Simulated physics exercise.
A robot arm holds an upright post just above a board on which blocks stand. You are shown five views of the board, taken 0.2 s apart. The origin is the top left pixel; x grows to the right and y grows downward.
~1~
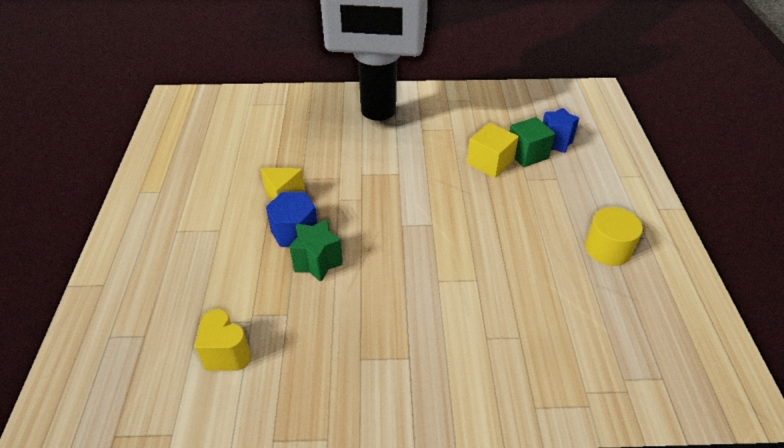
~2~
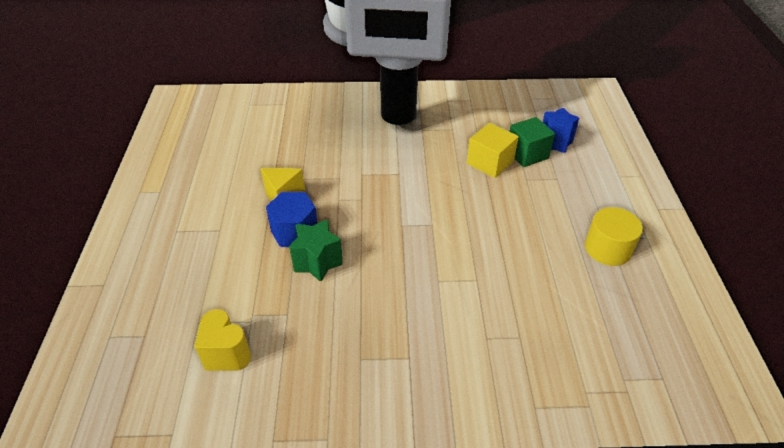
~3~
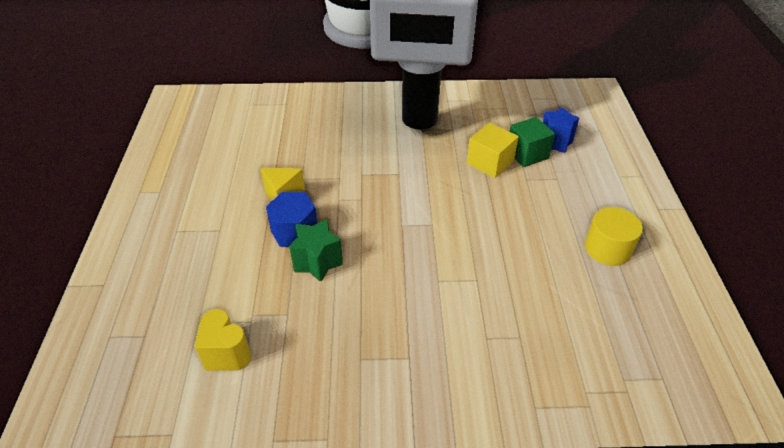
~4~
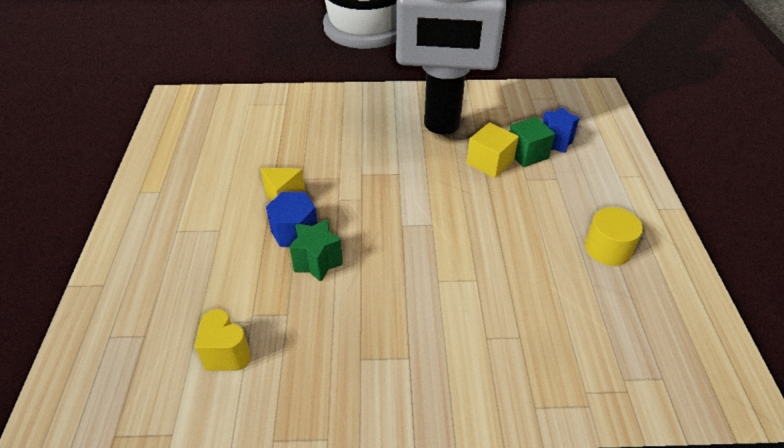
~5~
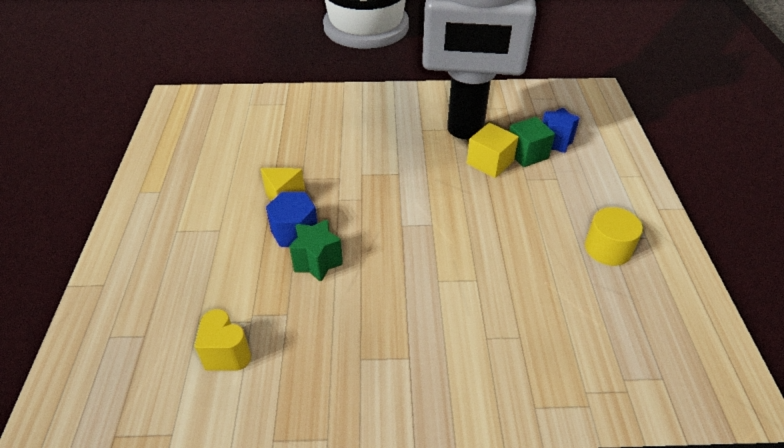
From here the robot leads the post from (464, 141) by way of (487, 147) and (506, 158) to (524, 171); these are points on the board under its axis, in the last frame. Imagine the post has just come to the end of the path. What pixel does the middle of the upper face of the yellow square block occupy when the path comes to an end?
In the picture, it is at (526, 171).
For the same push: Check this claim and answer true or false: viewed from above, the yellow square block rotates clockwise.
The statement is correct.
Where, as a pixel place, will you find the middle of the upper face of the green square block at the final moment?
Around pixel (566, 139).
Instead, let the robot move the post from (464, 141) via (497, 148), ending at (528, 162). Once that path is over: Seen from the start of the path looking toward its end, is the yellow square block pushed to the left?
Final answer: No.
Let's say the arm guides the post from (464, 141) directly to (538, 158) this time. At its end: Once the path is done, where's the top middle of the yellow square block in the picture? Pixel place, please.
If I read the scene right, the answer is (516, 151).
What follows on the original path. Halfway along, post at (500, 140); yellow square block at (512, 151), turned 50° clockwise; green square block at (544, 132); blue star block at (565, 117).
At the end, post at (527, 159); yellow square block at (526, 171), turned 70° clockwise; green square block at (566, 139), turned 60° anticlockwise; blue star block at (568, 117), turned 25° anticlockwise.
